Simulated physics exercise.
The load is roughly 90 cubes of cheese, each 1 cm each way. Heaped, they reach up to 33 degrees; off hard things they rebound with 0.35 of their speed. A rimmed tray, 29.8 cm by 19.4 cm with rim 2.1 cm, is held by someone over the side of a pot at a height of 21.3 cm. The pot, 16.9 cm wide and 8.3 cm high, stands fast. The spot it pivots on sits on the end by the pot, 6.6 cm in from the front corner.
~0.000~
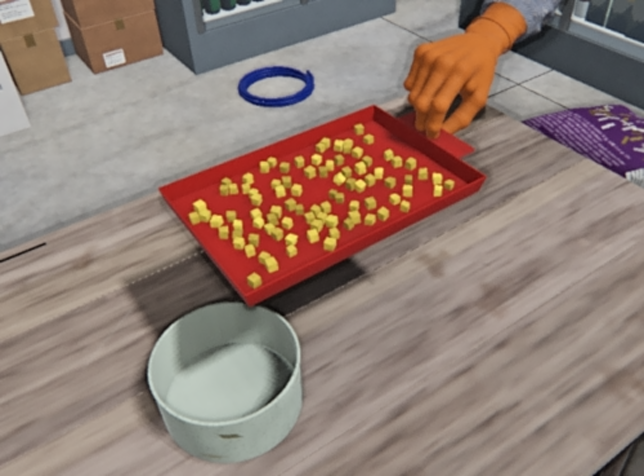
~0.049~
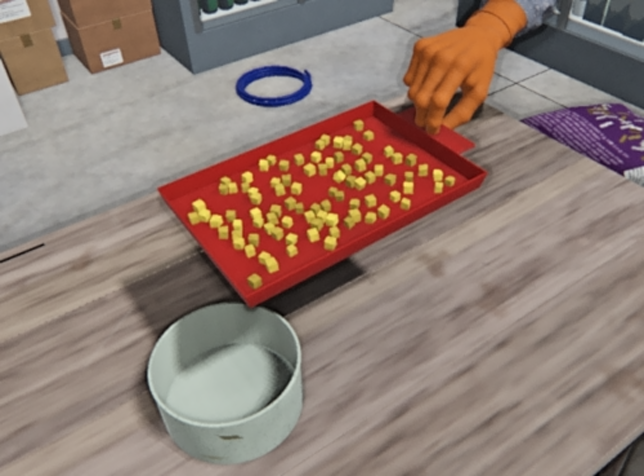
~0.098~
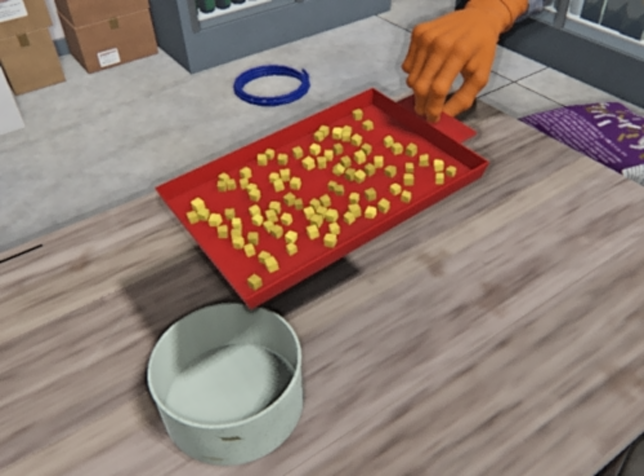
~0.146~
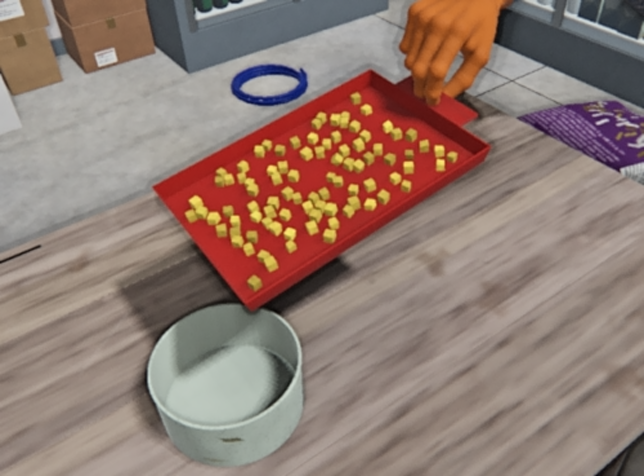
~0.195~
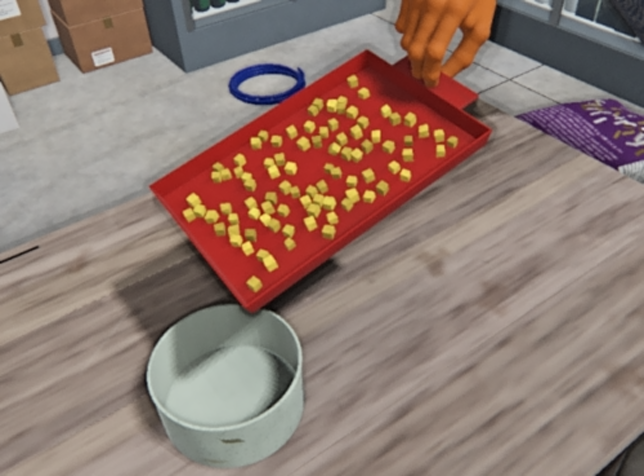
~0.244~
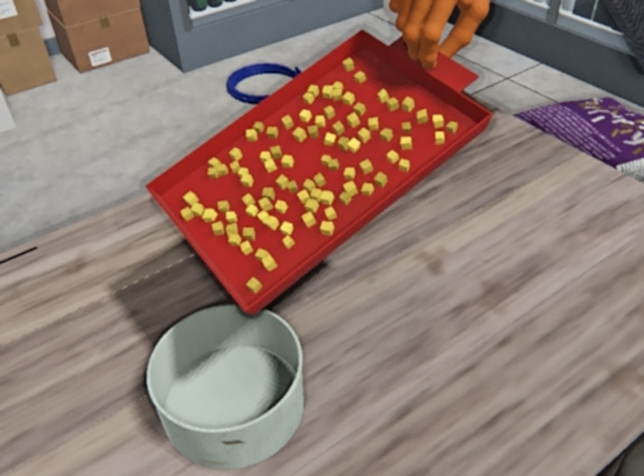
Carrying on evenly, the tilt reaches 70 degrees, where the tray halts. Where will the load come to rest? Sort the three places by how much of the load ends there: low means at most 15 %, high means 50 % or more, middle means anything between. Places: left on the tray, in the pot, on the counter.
Tray - middle, pot - middle, counter - middle.
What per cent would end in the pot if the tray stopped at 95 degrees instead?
It would be near 70 per cent.
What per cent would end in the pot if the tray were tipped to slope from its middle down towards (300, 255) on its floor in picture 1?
Near 35 percent, give or take.
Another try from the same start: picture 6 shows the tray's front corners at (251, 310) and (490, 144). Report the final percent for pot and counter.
Pot 30 % / counter 40 %.
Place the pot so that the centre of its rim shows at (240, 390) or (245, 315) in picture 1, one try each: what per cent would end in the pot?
First try around 50 %, second around 0 %.
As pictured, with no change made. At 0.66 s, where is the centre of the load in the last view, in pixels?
Load centre est.: (228, 248) px.
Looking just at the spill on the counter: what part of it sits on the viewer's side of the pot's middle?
Some 80 per cent.
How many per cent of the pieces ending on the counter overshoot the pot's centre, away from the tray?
Some 100 per cent.
Then, at 0.49 s, tilt 44 degrees; the tray holds 100 %, the pot 0 %.
Then, at 0.66 s, tilt 62 degrees; the tray holds 100 %, the pot 0 %.
Then, at 0.95 s, tilt 70 degrees; the tray holds 40 %, the pot 15 %.
At rest (2.3 s), tray 40 %, pot 30 %, counter 35 %.
